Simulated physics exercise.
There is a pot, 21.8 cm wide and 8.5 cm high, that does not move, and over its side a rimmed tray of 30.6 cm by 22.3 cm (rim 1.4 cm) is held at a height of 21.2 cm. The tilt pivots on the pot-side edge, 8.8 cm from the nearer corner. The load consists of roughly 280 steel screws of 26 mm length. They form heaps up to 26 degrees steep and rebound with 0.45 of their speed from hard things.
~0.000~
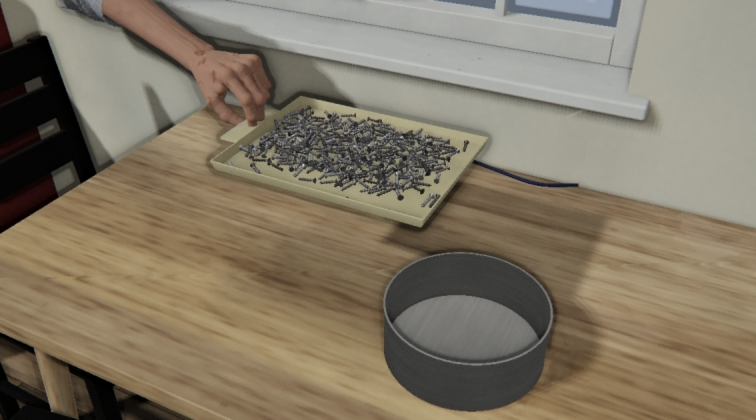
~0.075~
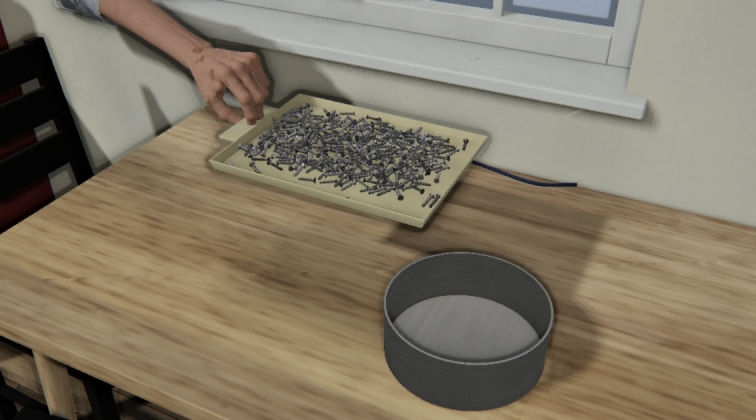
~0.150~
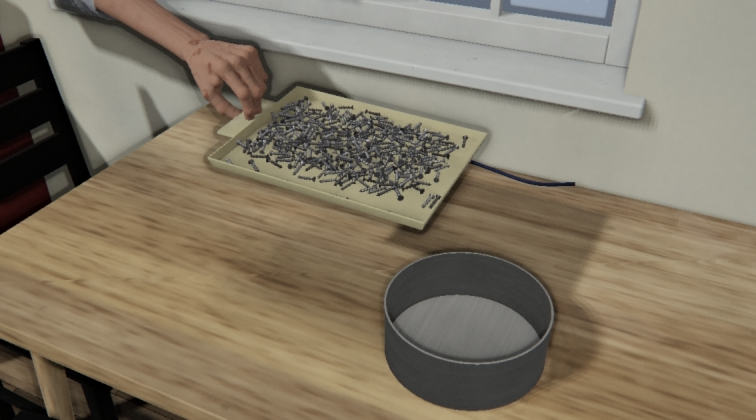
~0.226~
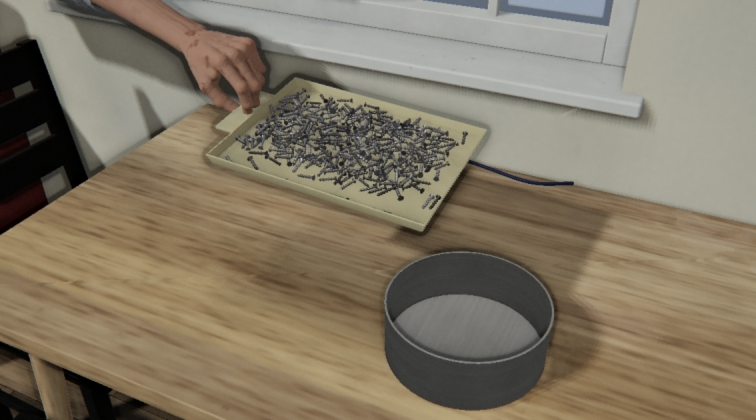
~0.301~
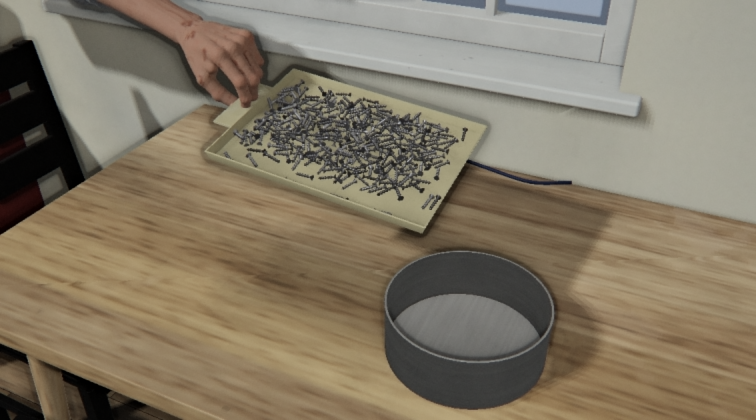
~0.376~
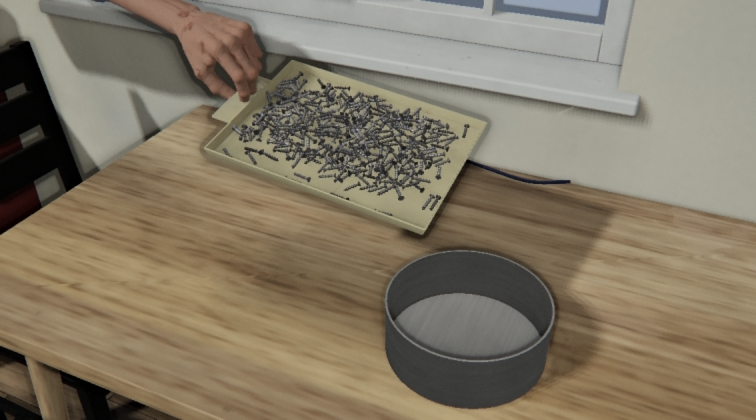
A hand gradually tilts a cream tray of screws toward a dark, round pot.
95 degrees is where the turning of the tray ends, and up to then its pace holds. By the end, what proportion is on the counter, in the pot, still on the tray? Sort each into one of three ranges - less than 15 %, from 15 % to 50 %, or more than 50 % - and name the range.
Ranges: Counter: From 15 % to 50 %; pot: More than 50 %; tray: Less than 15 %.
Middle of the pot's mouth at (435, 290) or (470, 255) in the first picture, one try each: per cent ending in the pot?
Try one: ~ 90 %; try two: ~ 10 %.
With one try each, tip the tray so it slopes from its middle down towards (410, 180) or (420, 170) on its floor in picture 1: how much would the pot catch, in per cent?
The share comes to about 90 in a hundred, then about 50 in a hundred.
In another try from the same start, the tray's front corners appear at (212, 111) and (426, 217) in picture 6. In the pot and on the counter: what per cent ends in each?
Split: Pot = 70, counter = 30.
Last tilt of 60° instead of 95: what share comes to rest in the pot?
That comes out at some 65 per cent.
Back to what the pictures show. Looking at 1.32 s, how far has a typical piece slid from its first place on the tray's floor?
Around 12 centimetres.
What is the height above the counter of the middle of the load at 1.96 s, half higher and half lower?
About 2 cm.
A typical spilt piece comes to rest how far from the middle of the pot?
Some 16 centimetres.
Then, at 1.32 s, tilt 51 degrees; the tray holds 95 %, the pot 0 %.
After 1.96 s, tilt 76 degrees; the tray holds 10 %, the pot 55 %.
After 2.63 s, tilt 95 degrees; the tray holds 0 %, the pot 75 %.
At rest (3.0 s), counter 25 %, pot 75 %, tray 0 %.
